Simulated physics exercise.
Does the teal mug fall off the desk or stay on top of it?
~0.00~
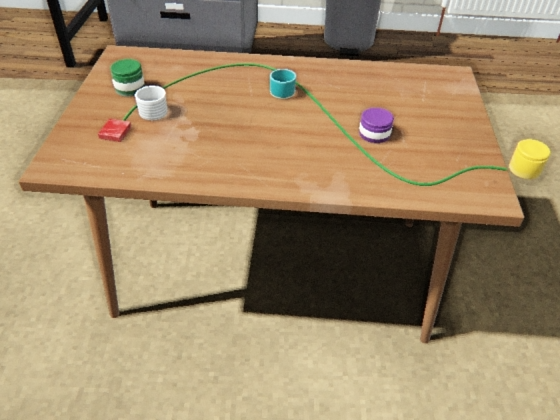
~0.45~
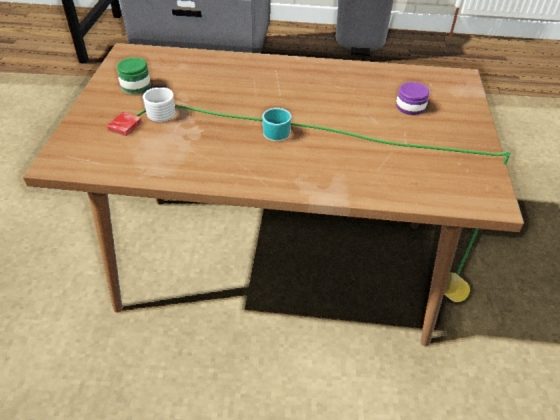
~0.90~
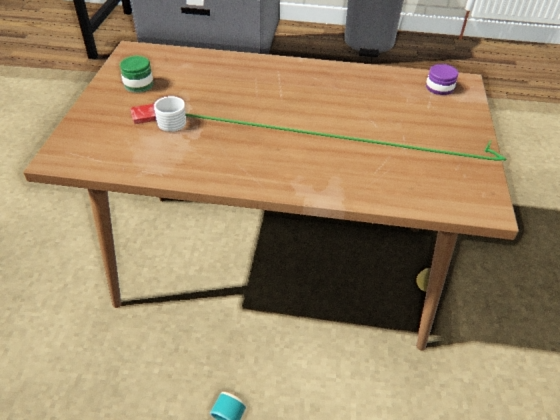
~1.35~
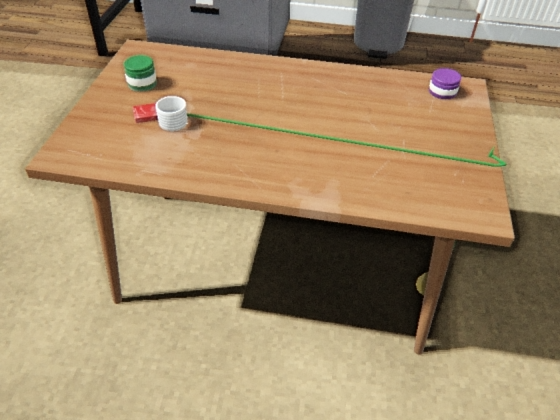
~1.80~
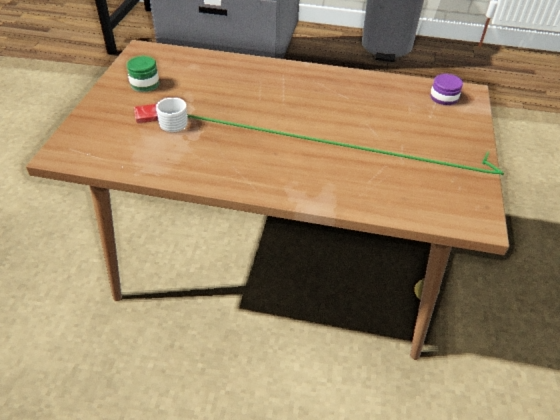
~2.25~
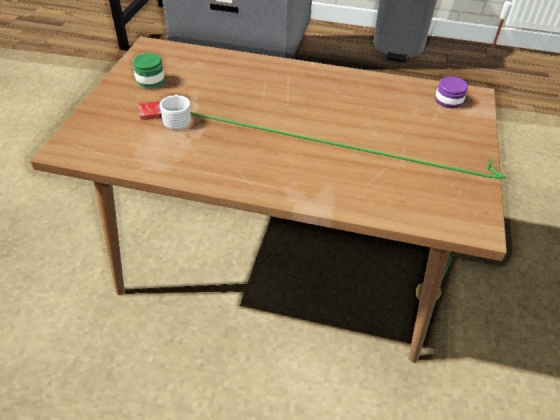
The teal mug falls off the desk, going over the front edge to the floor.
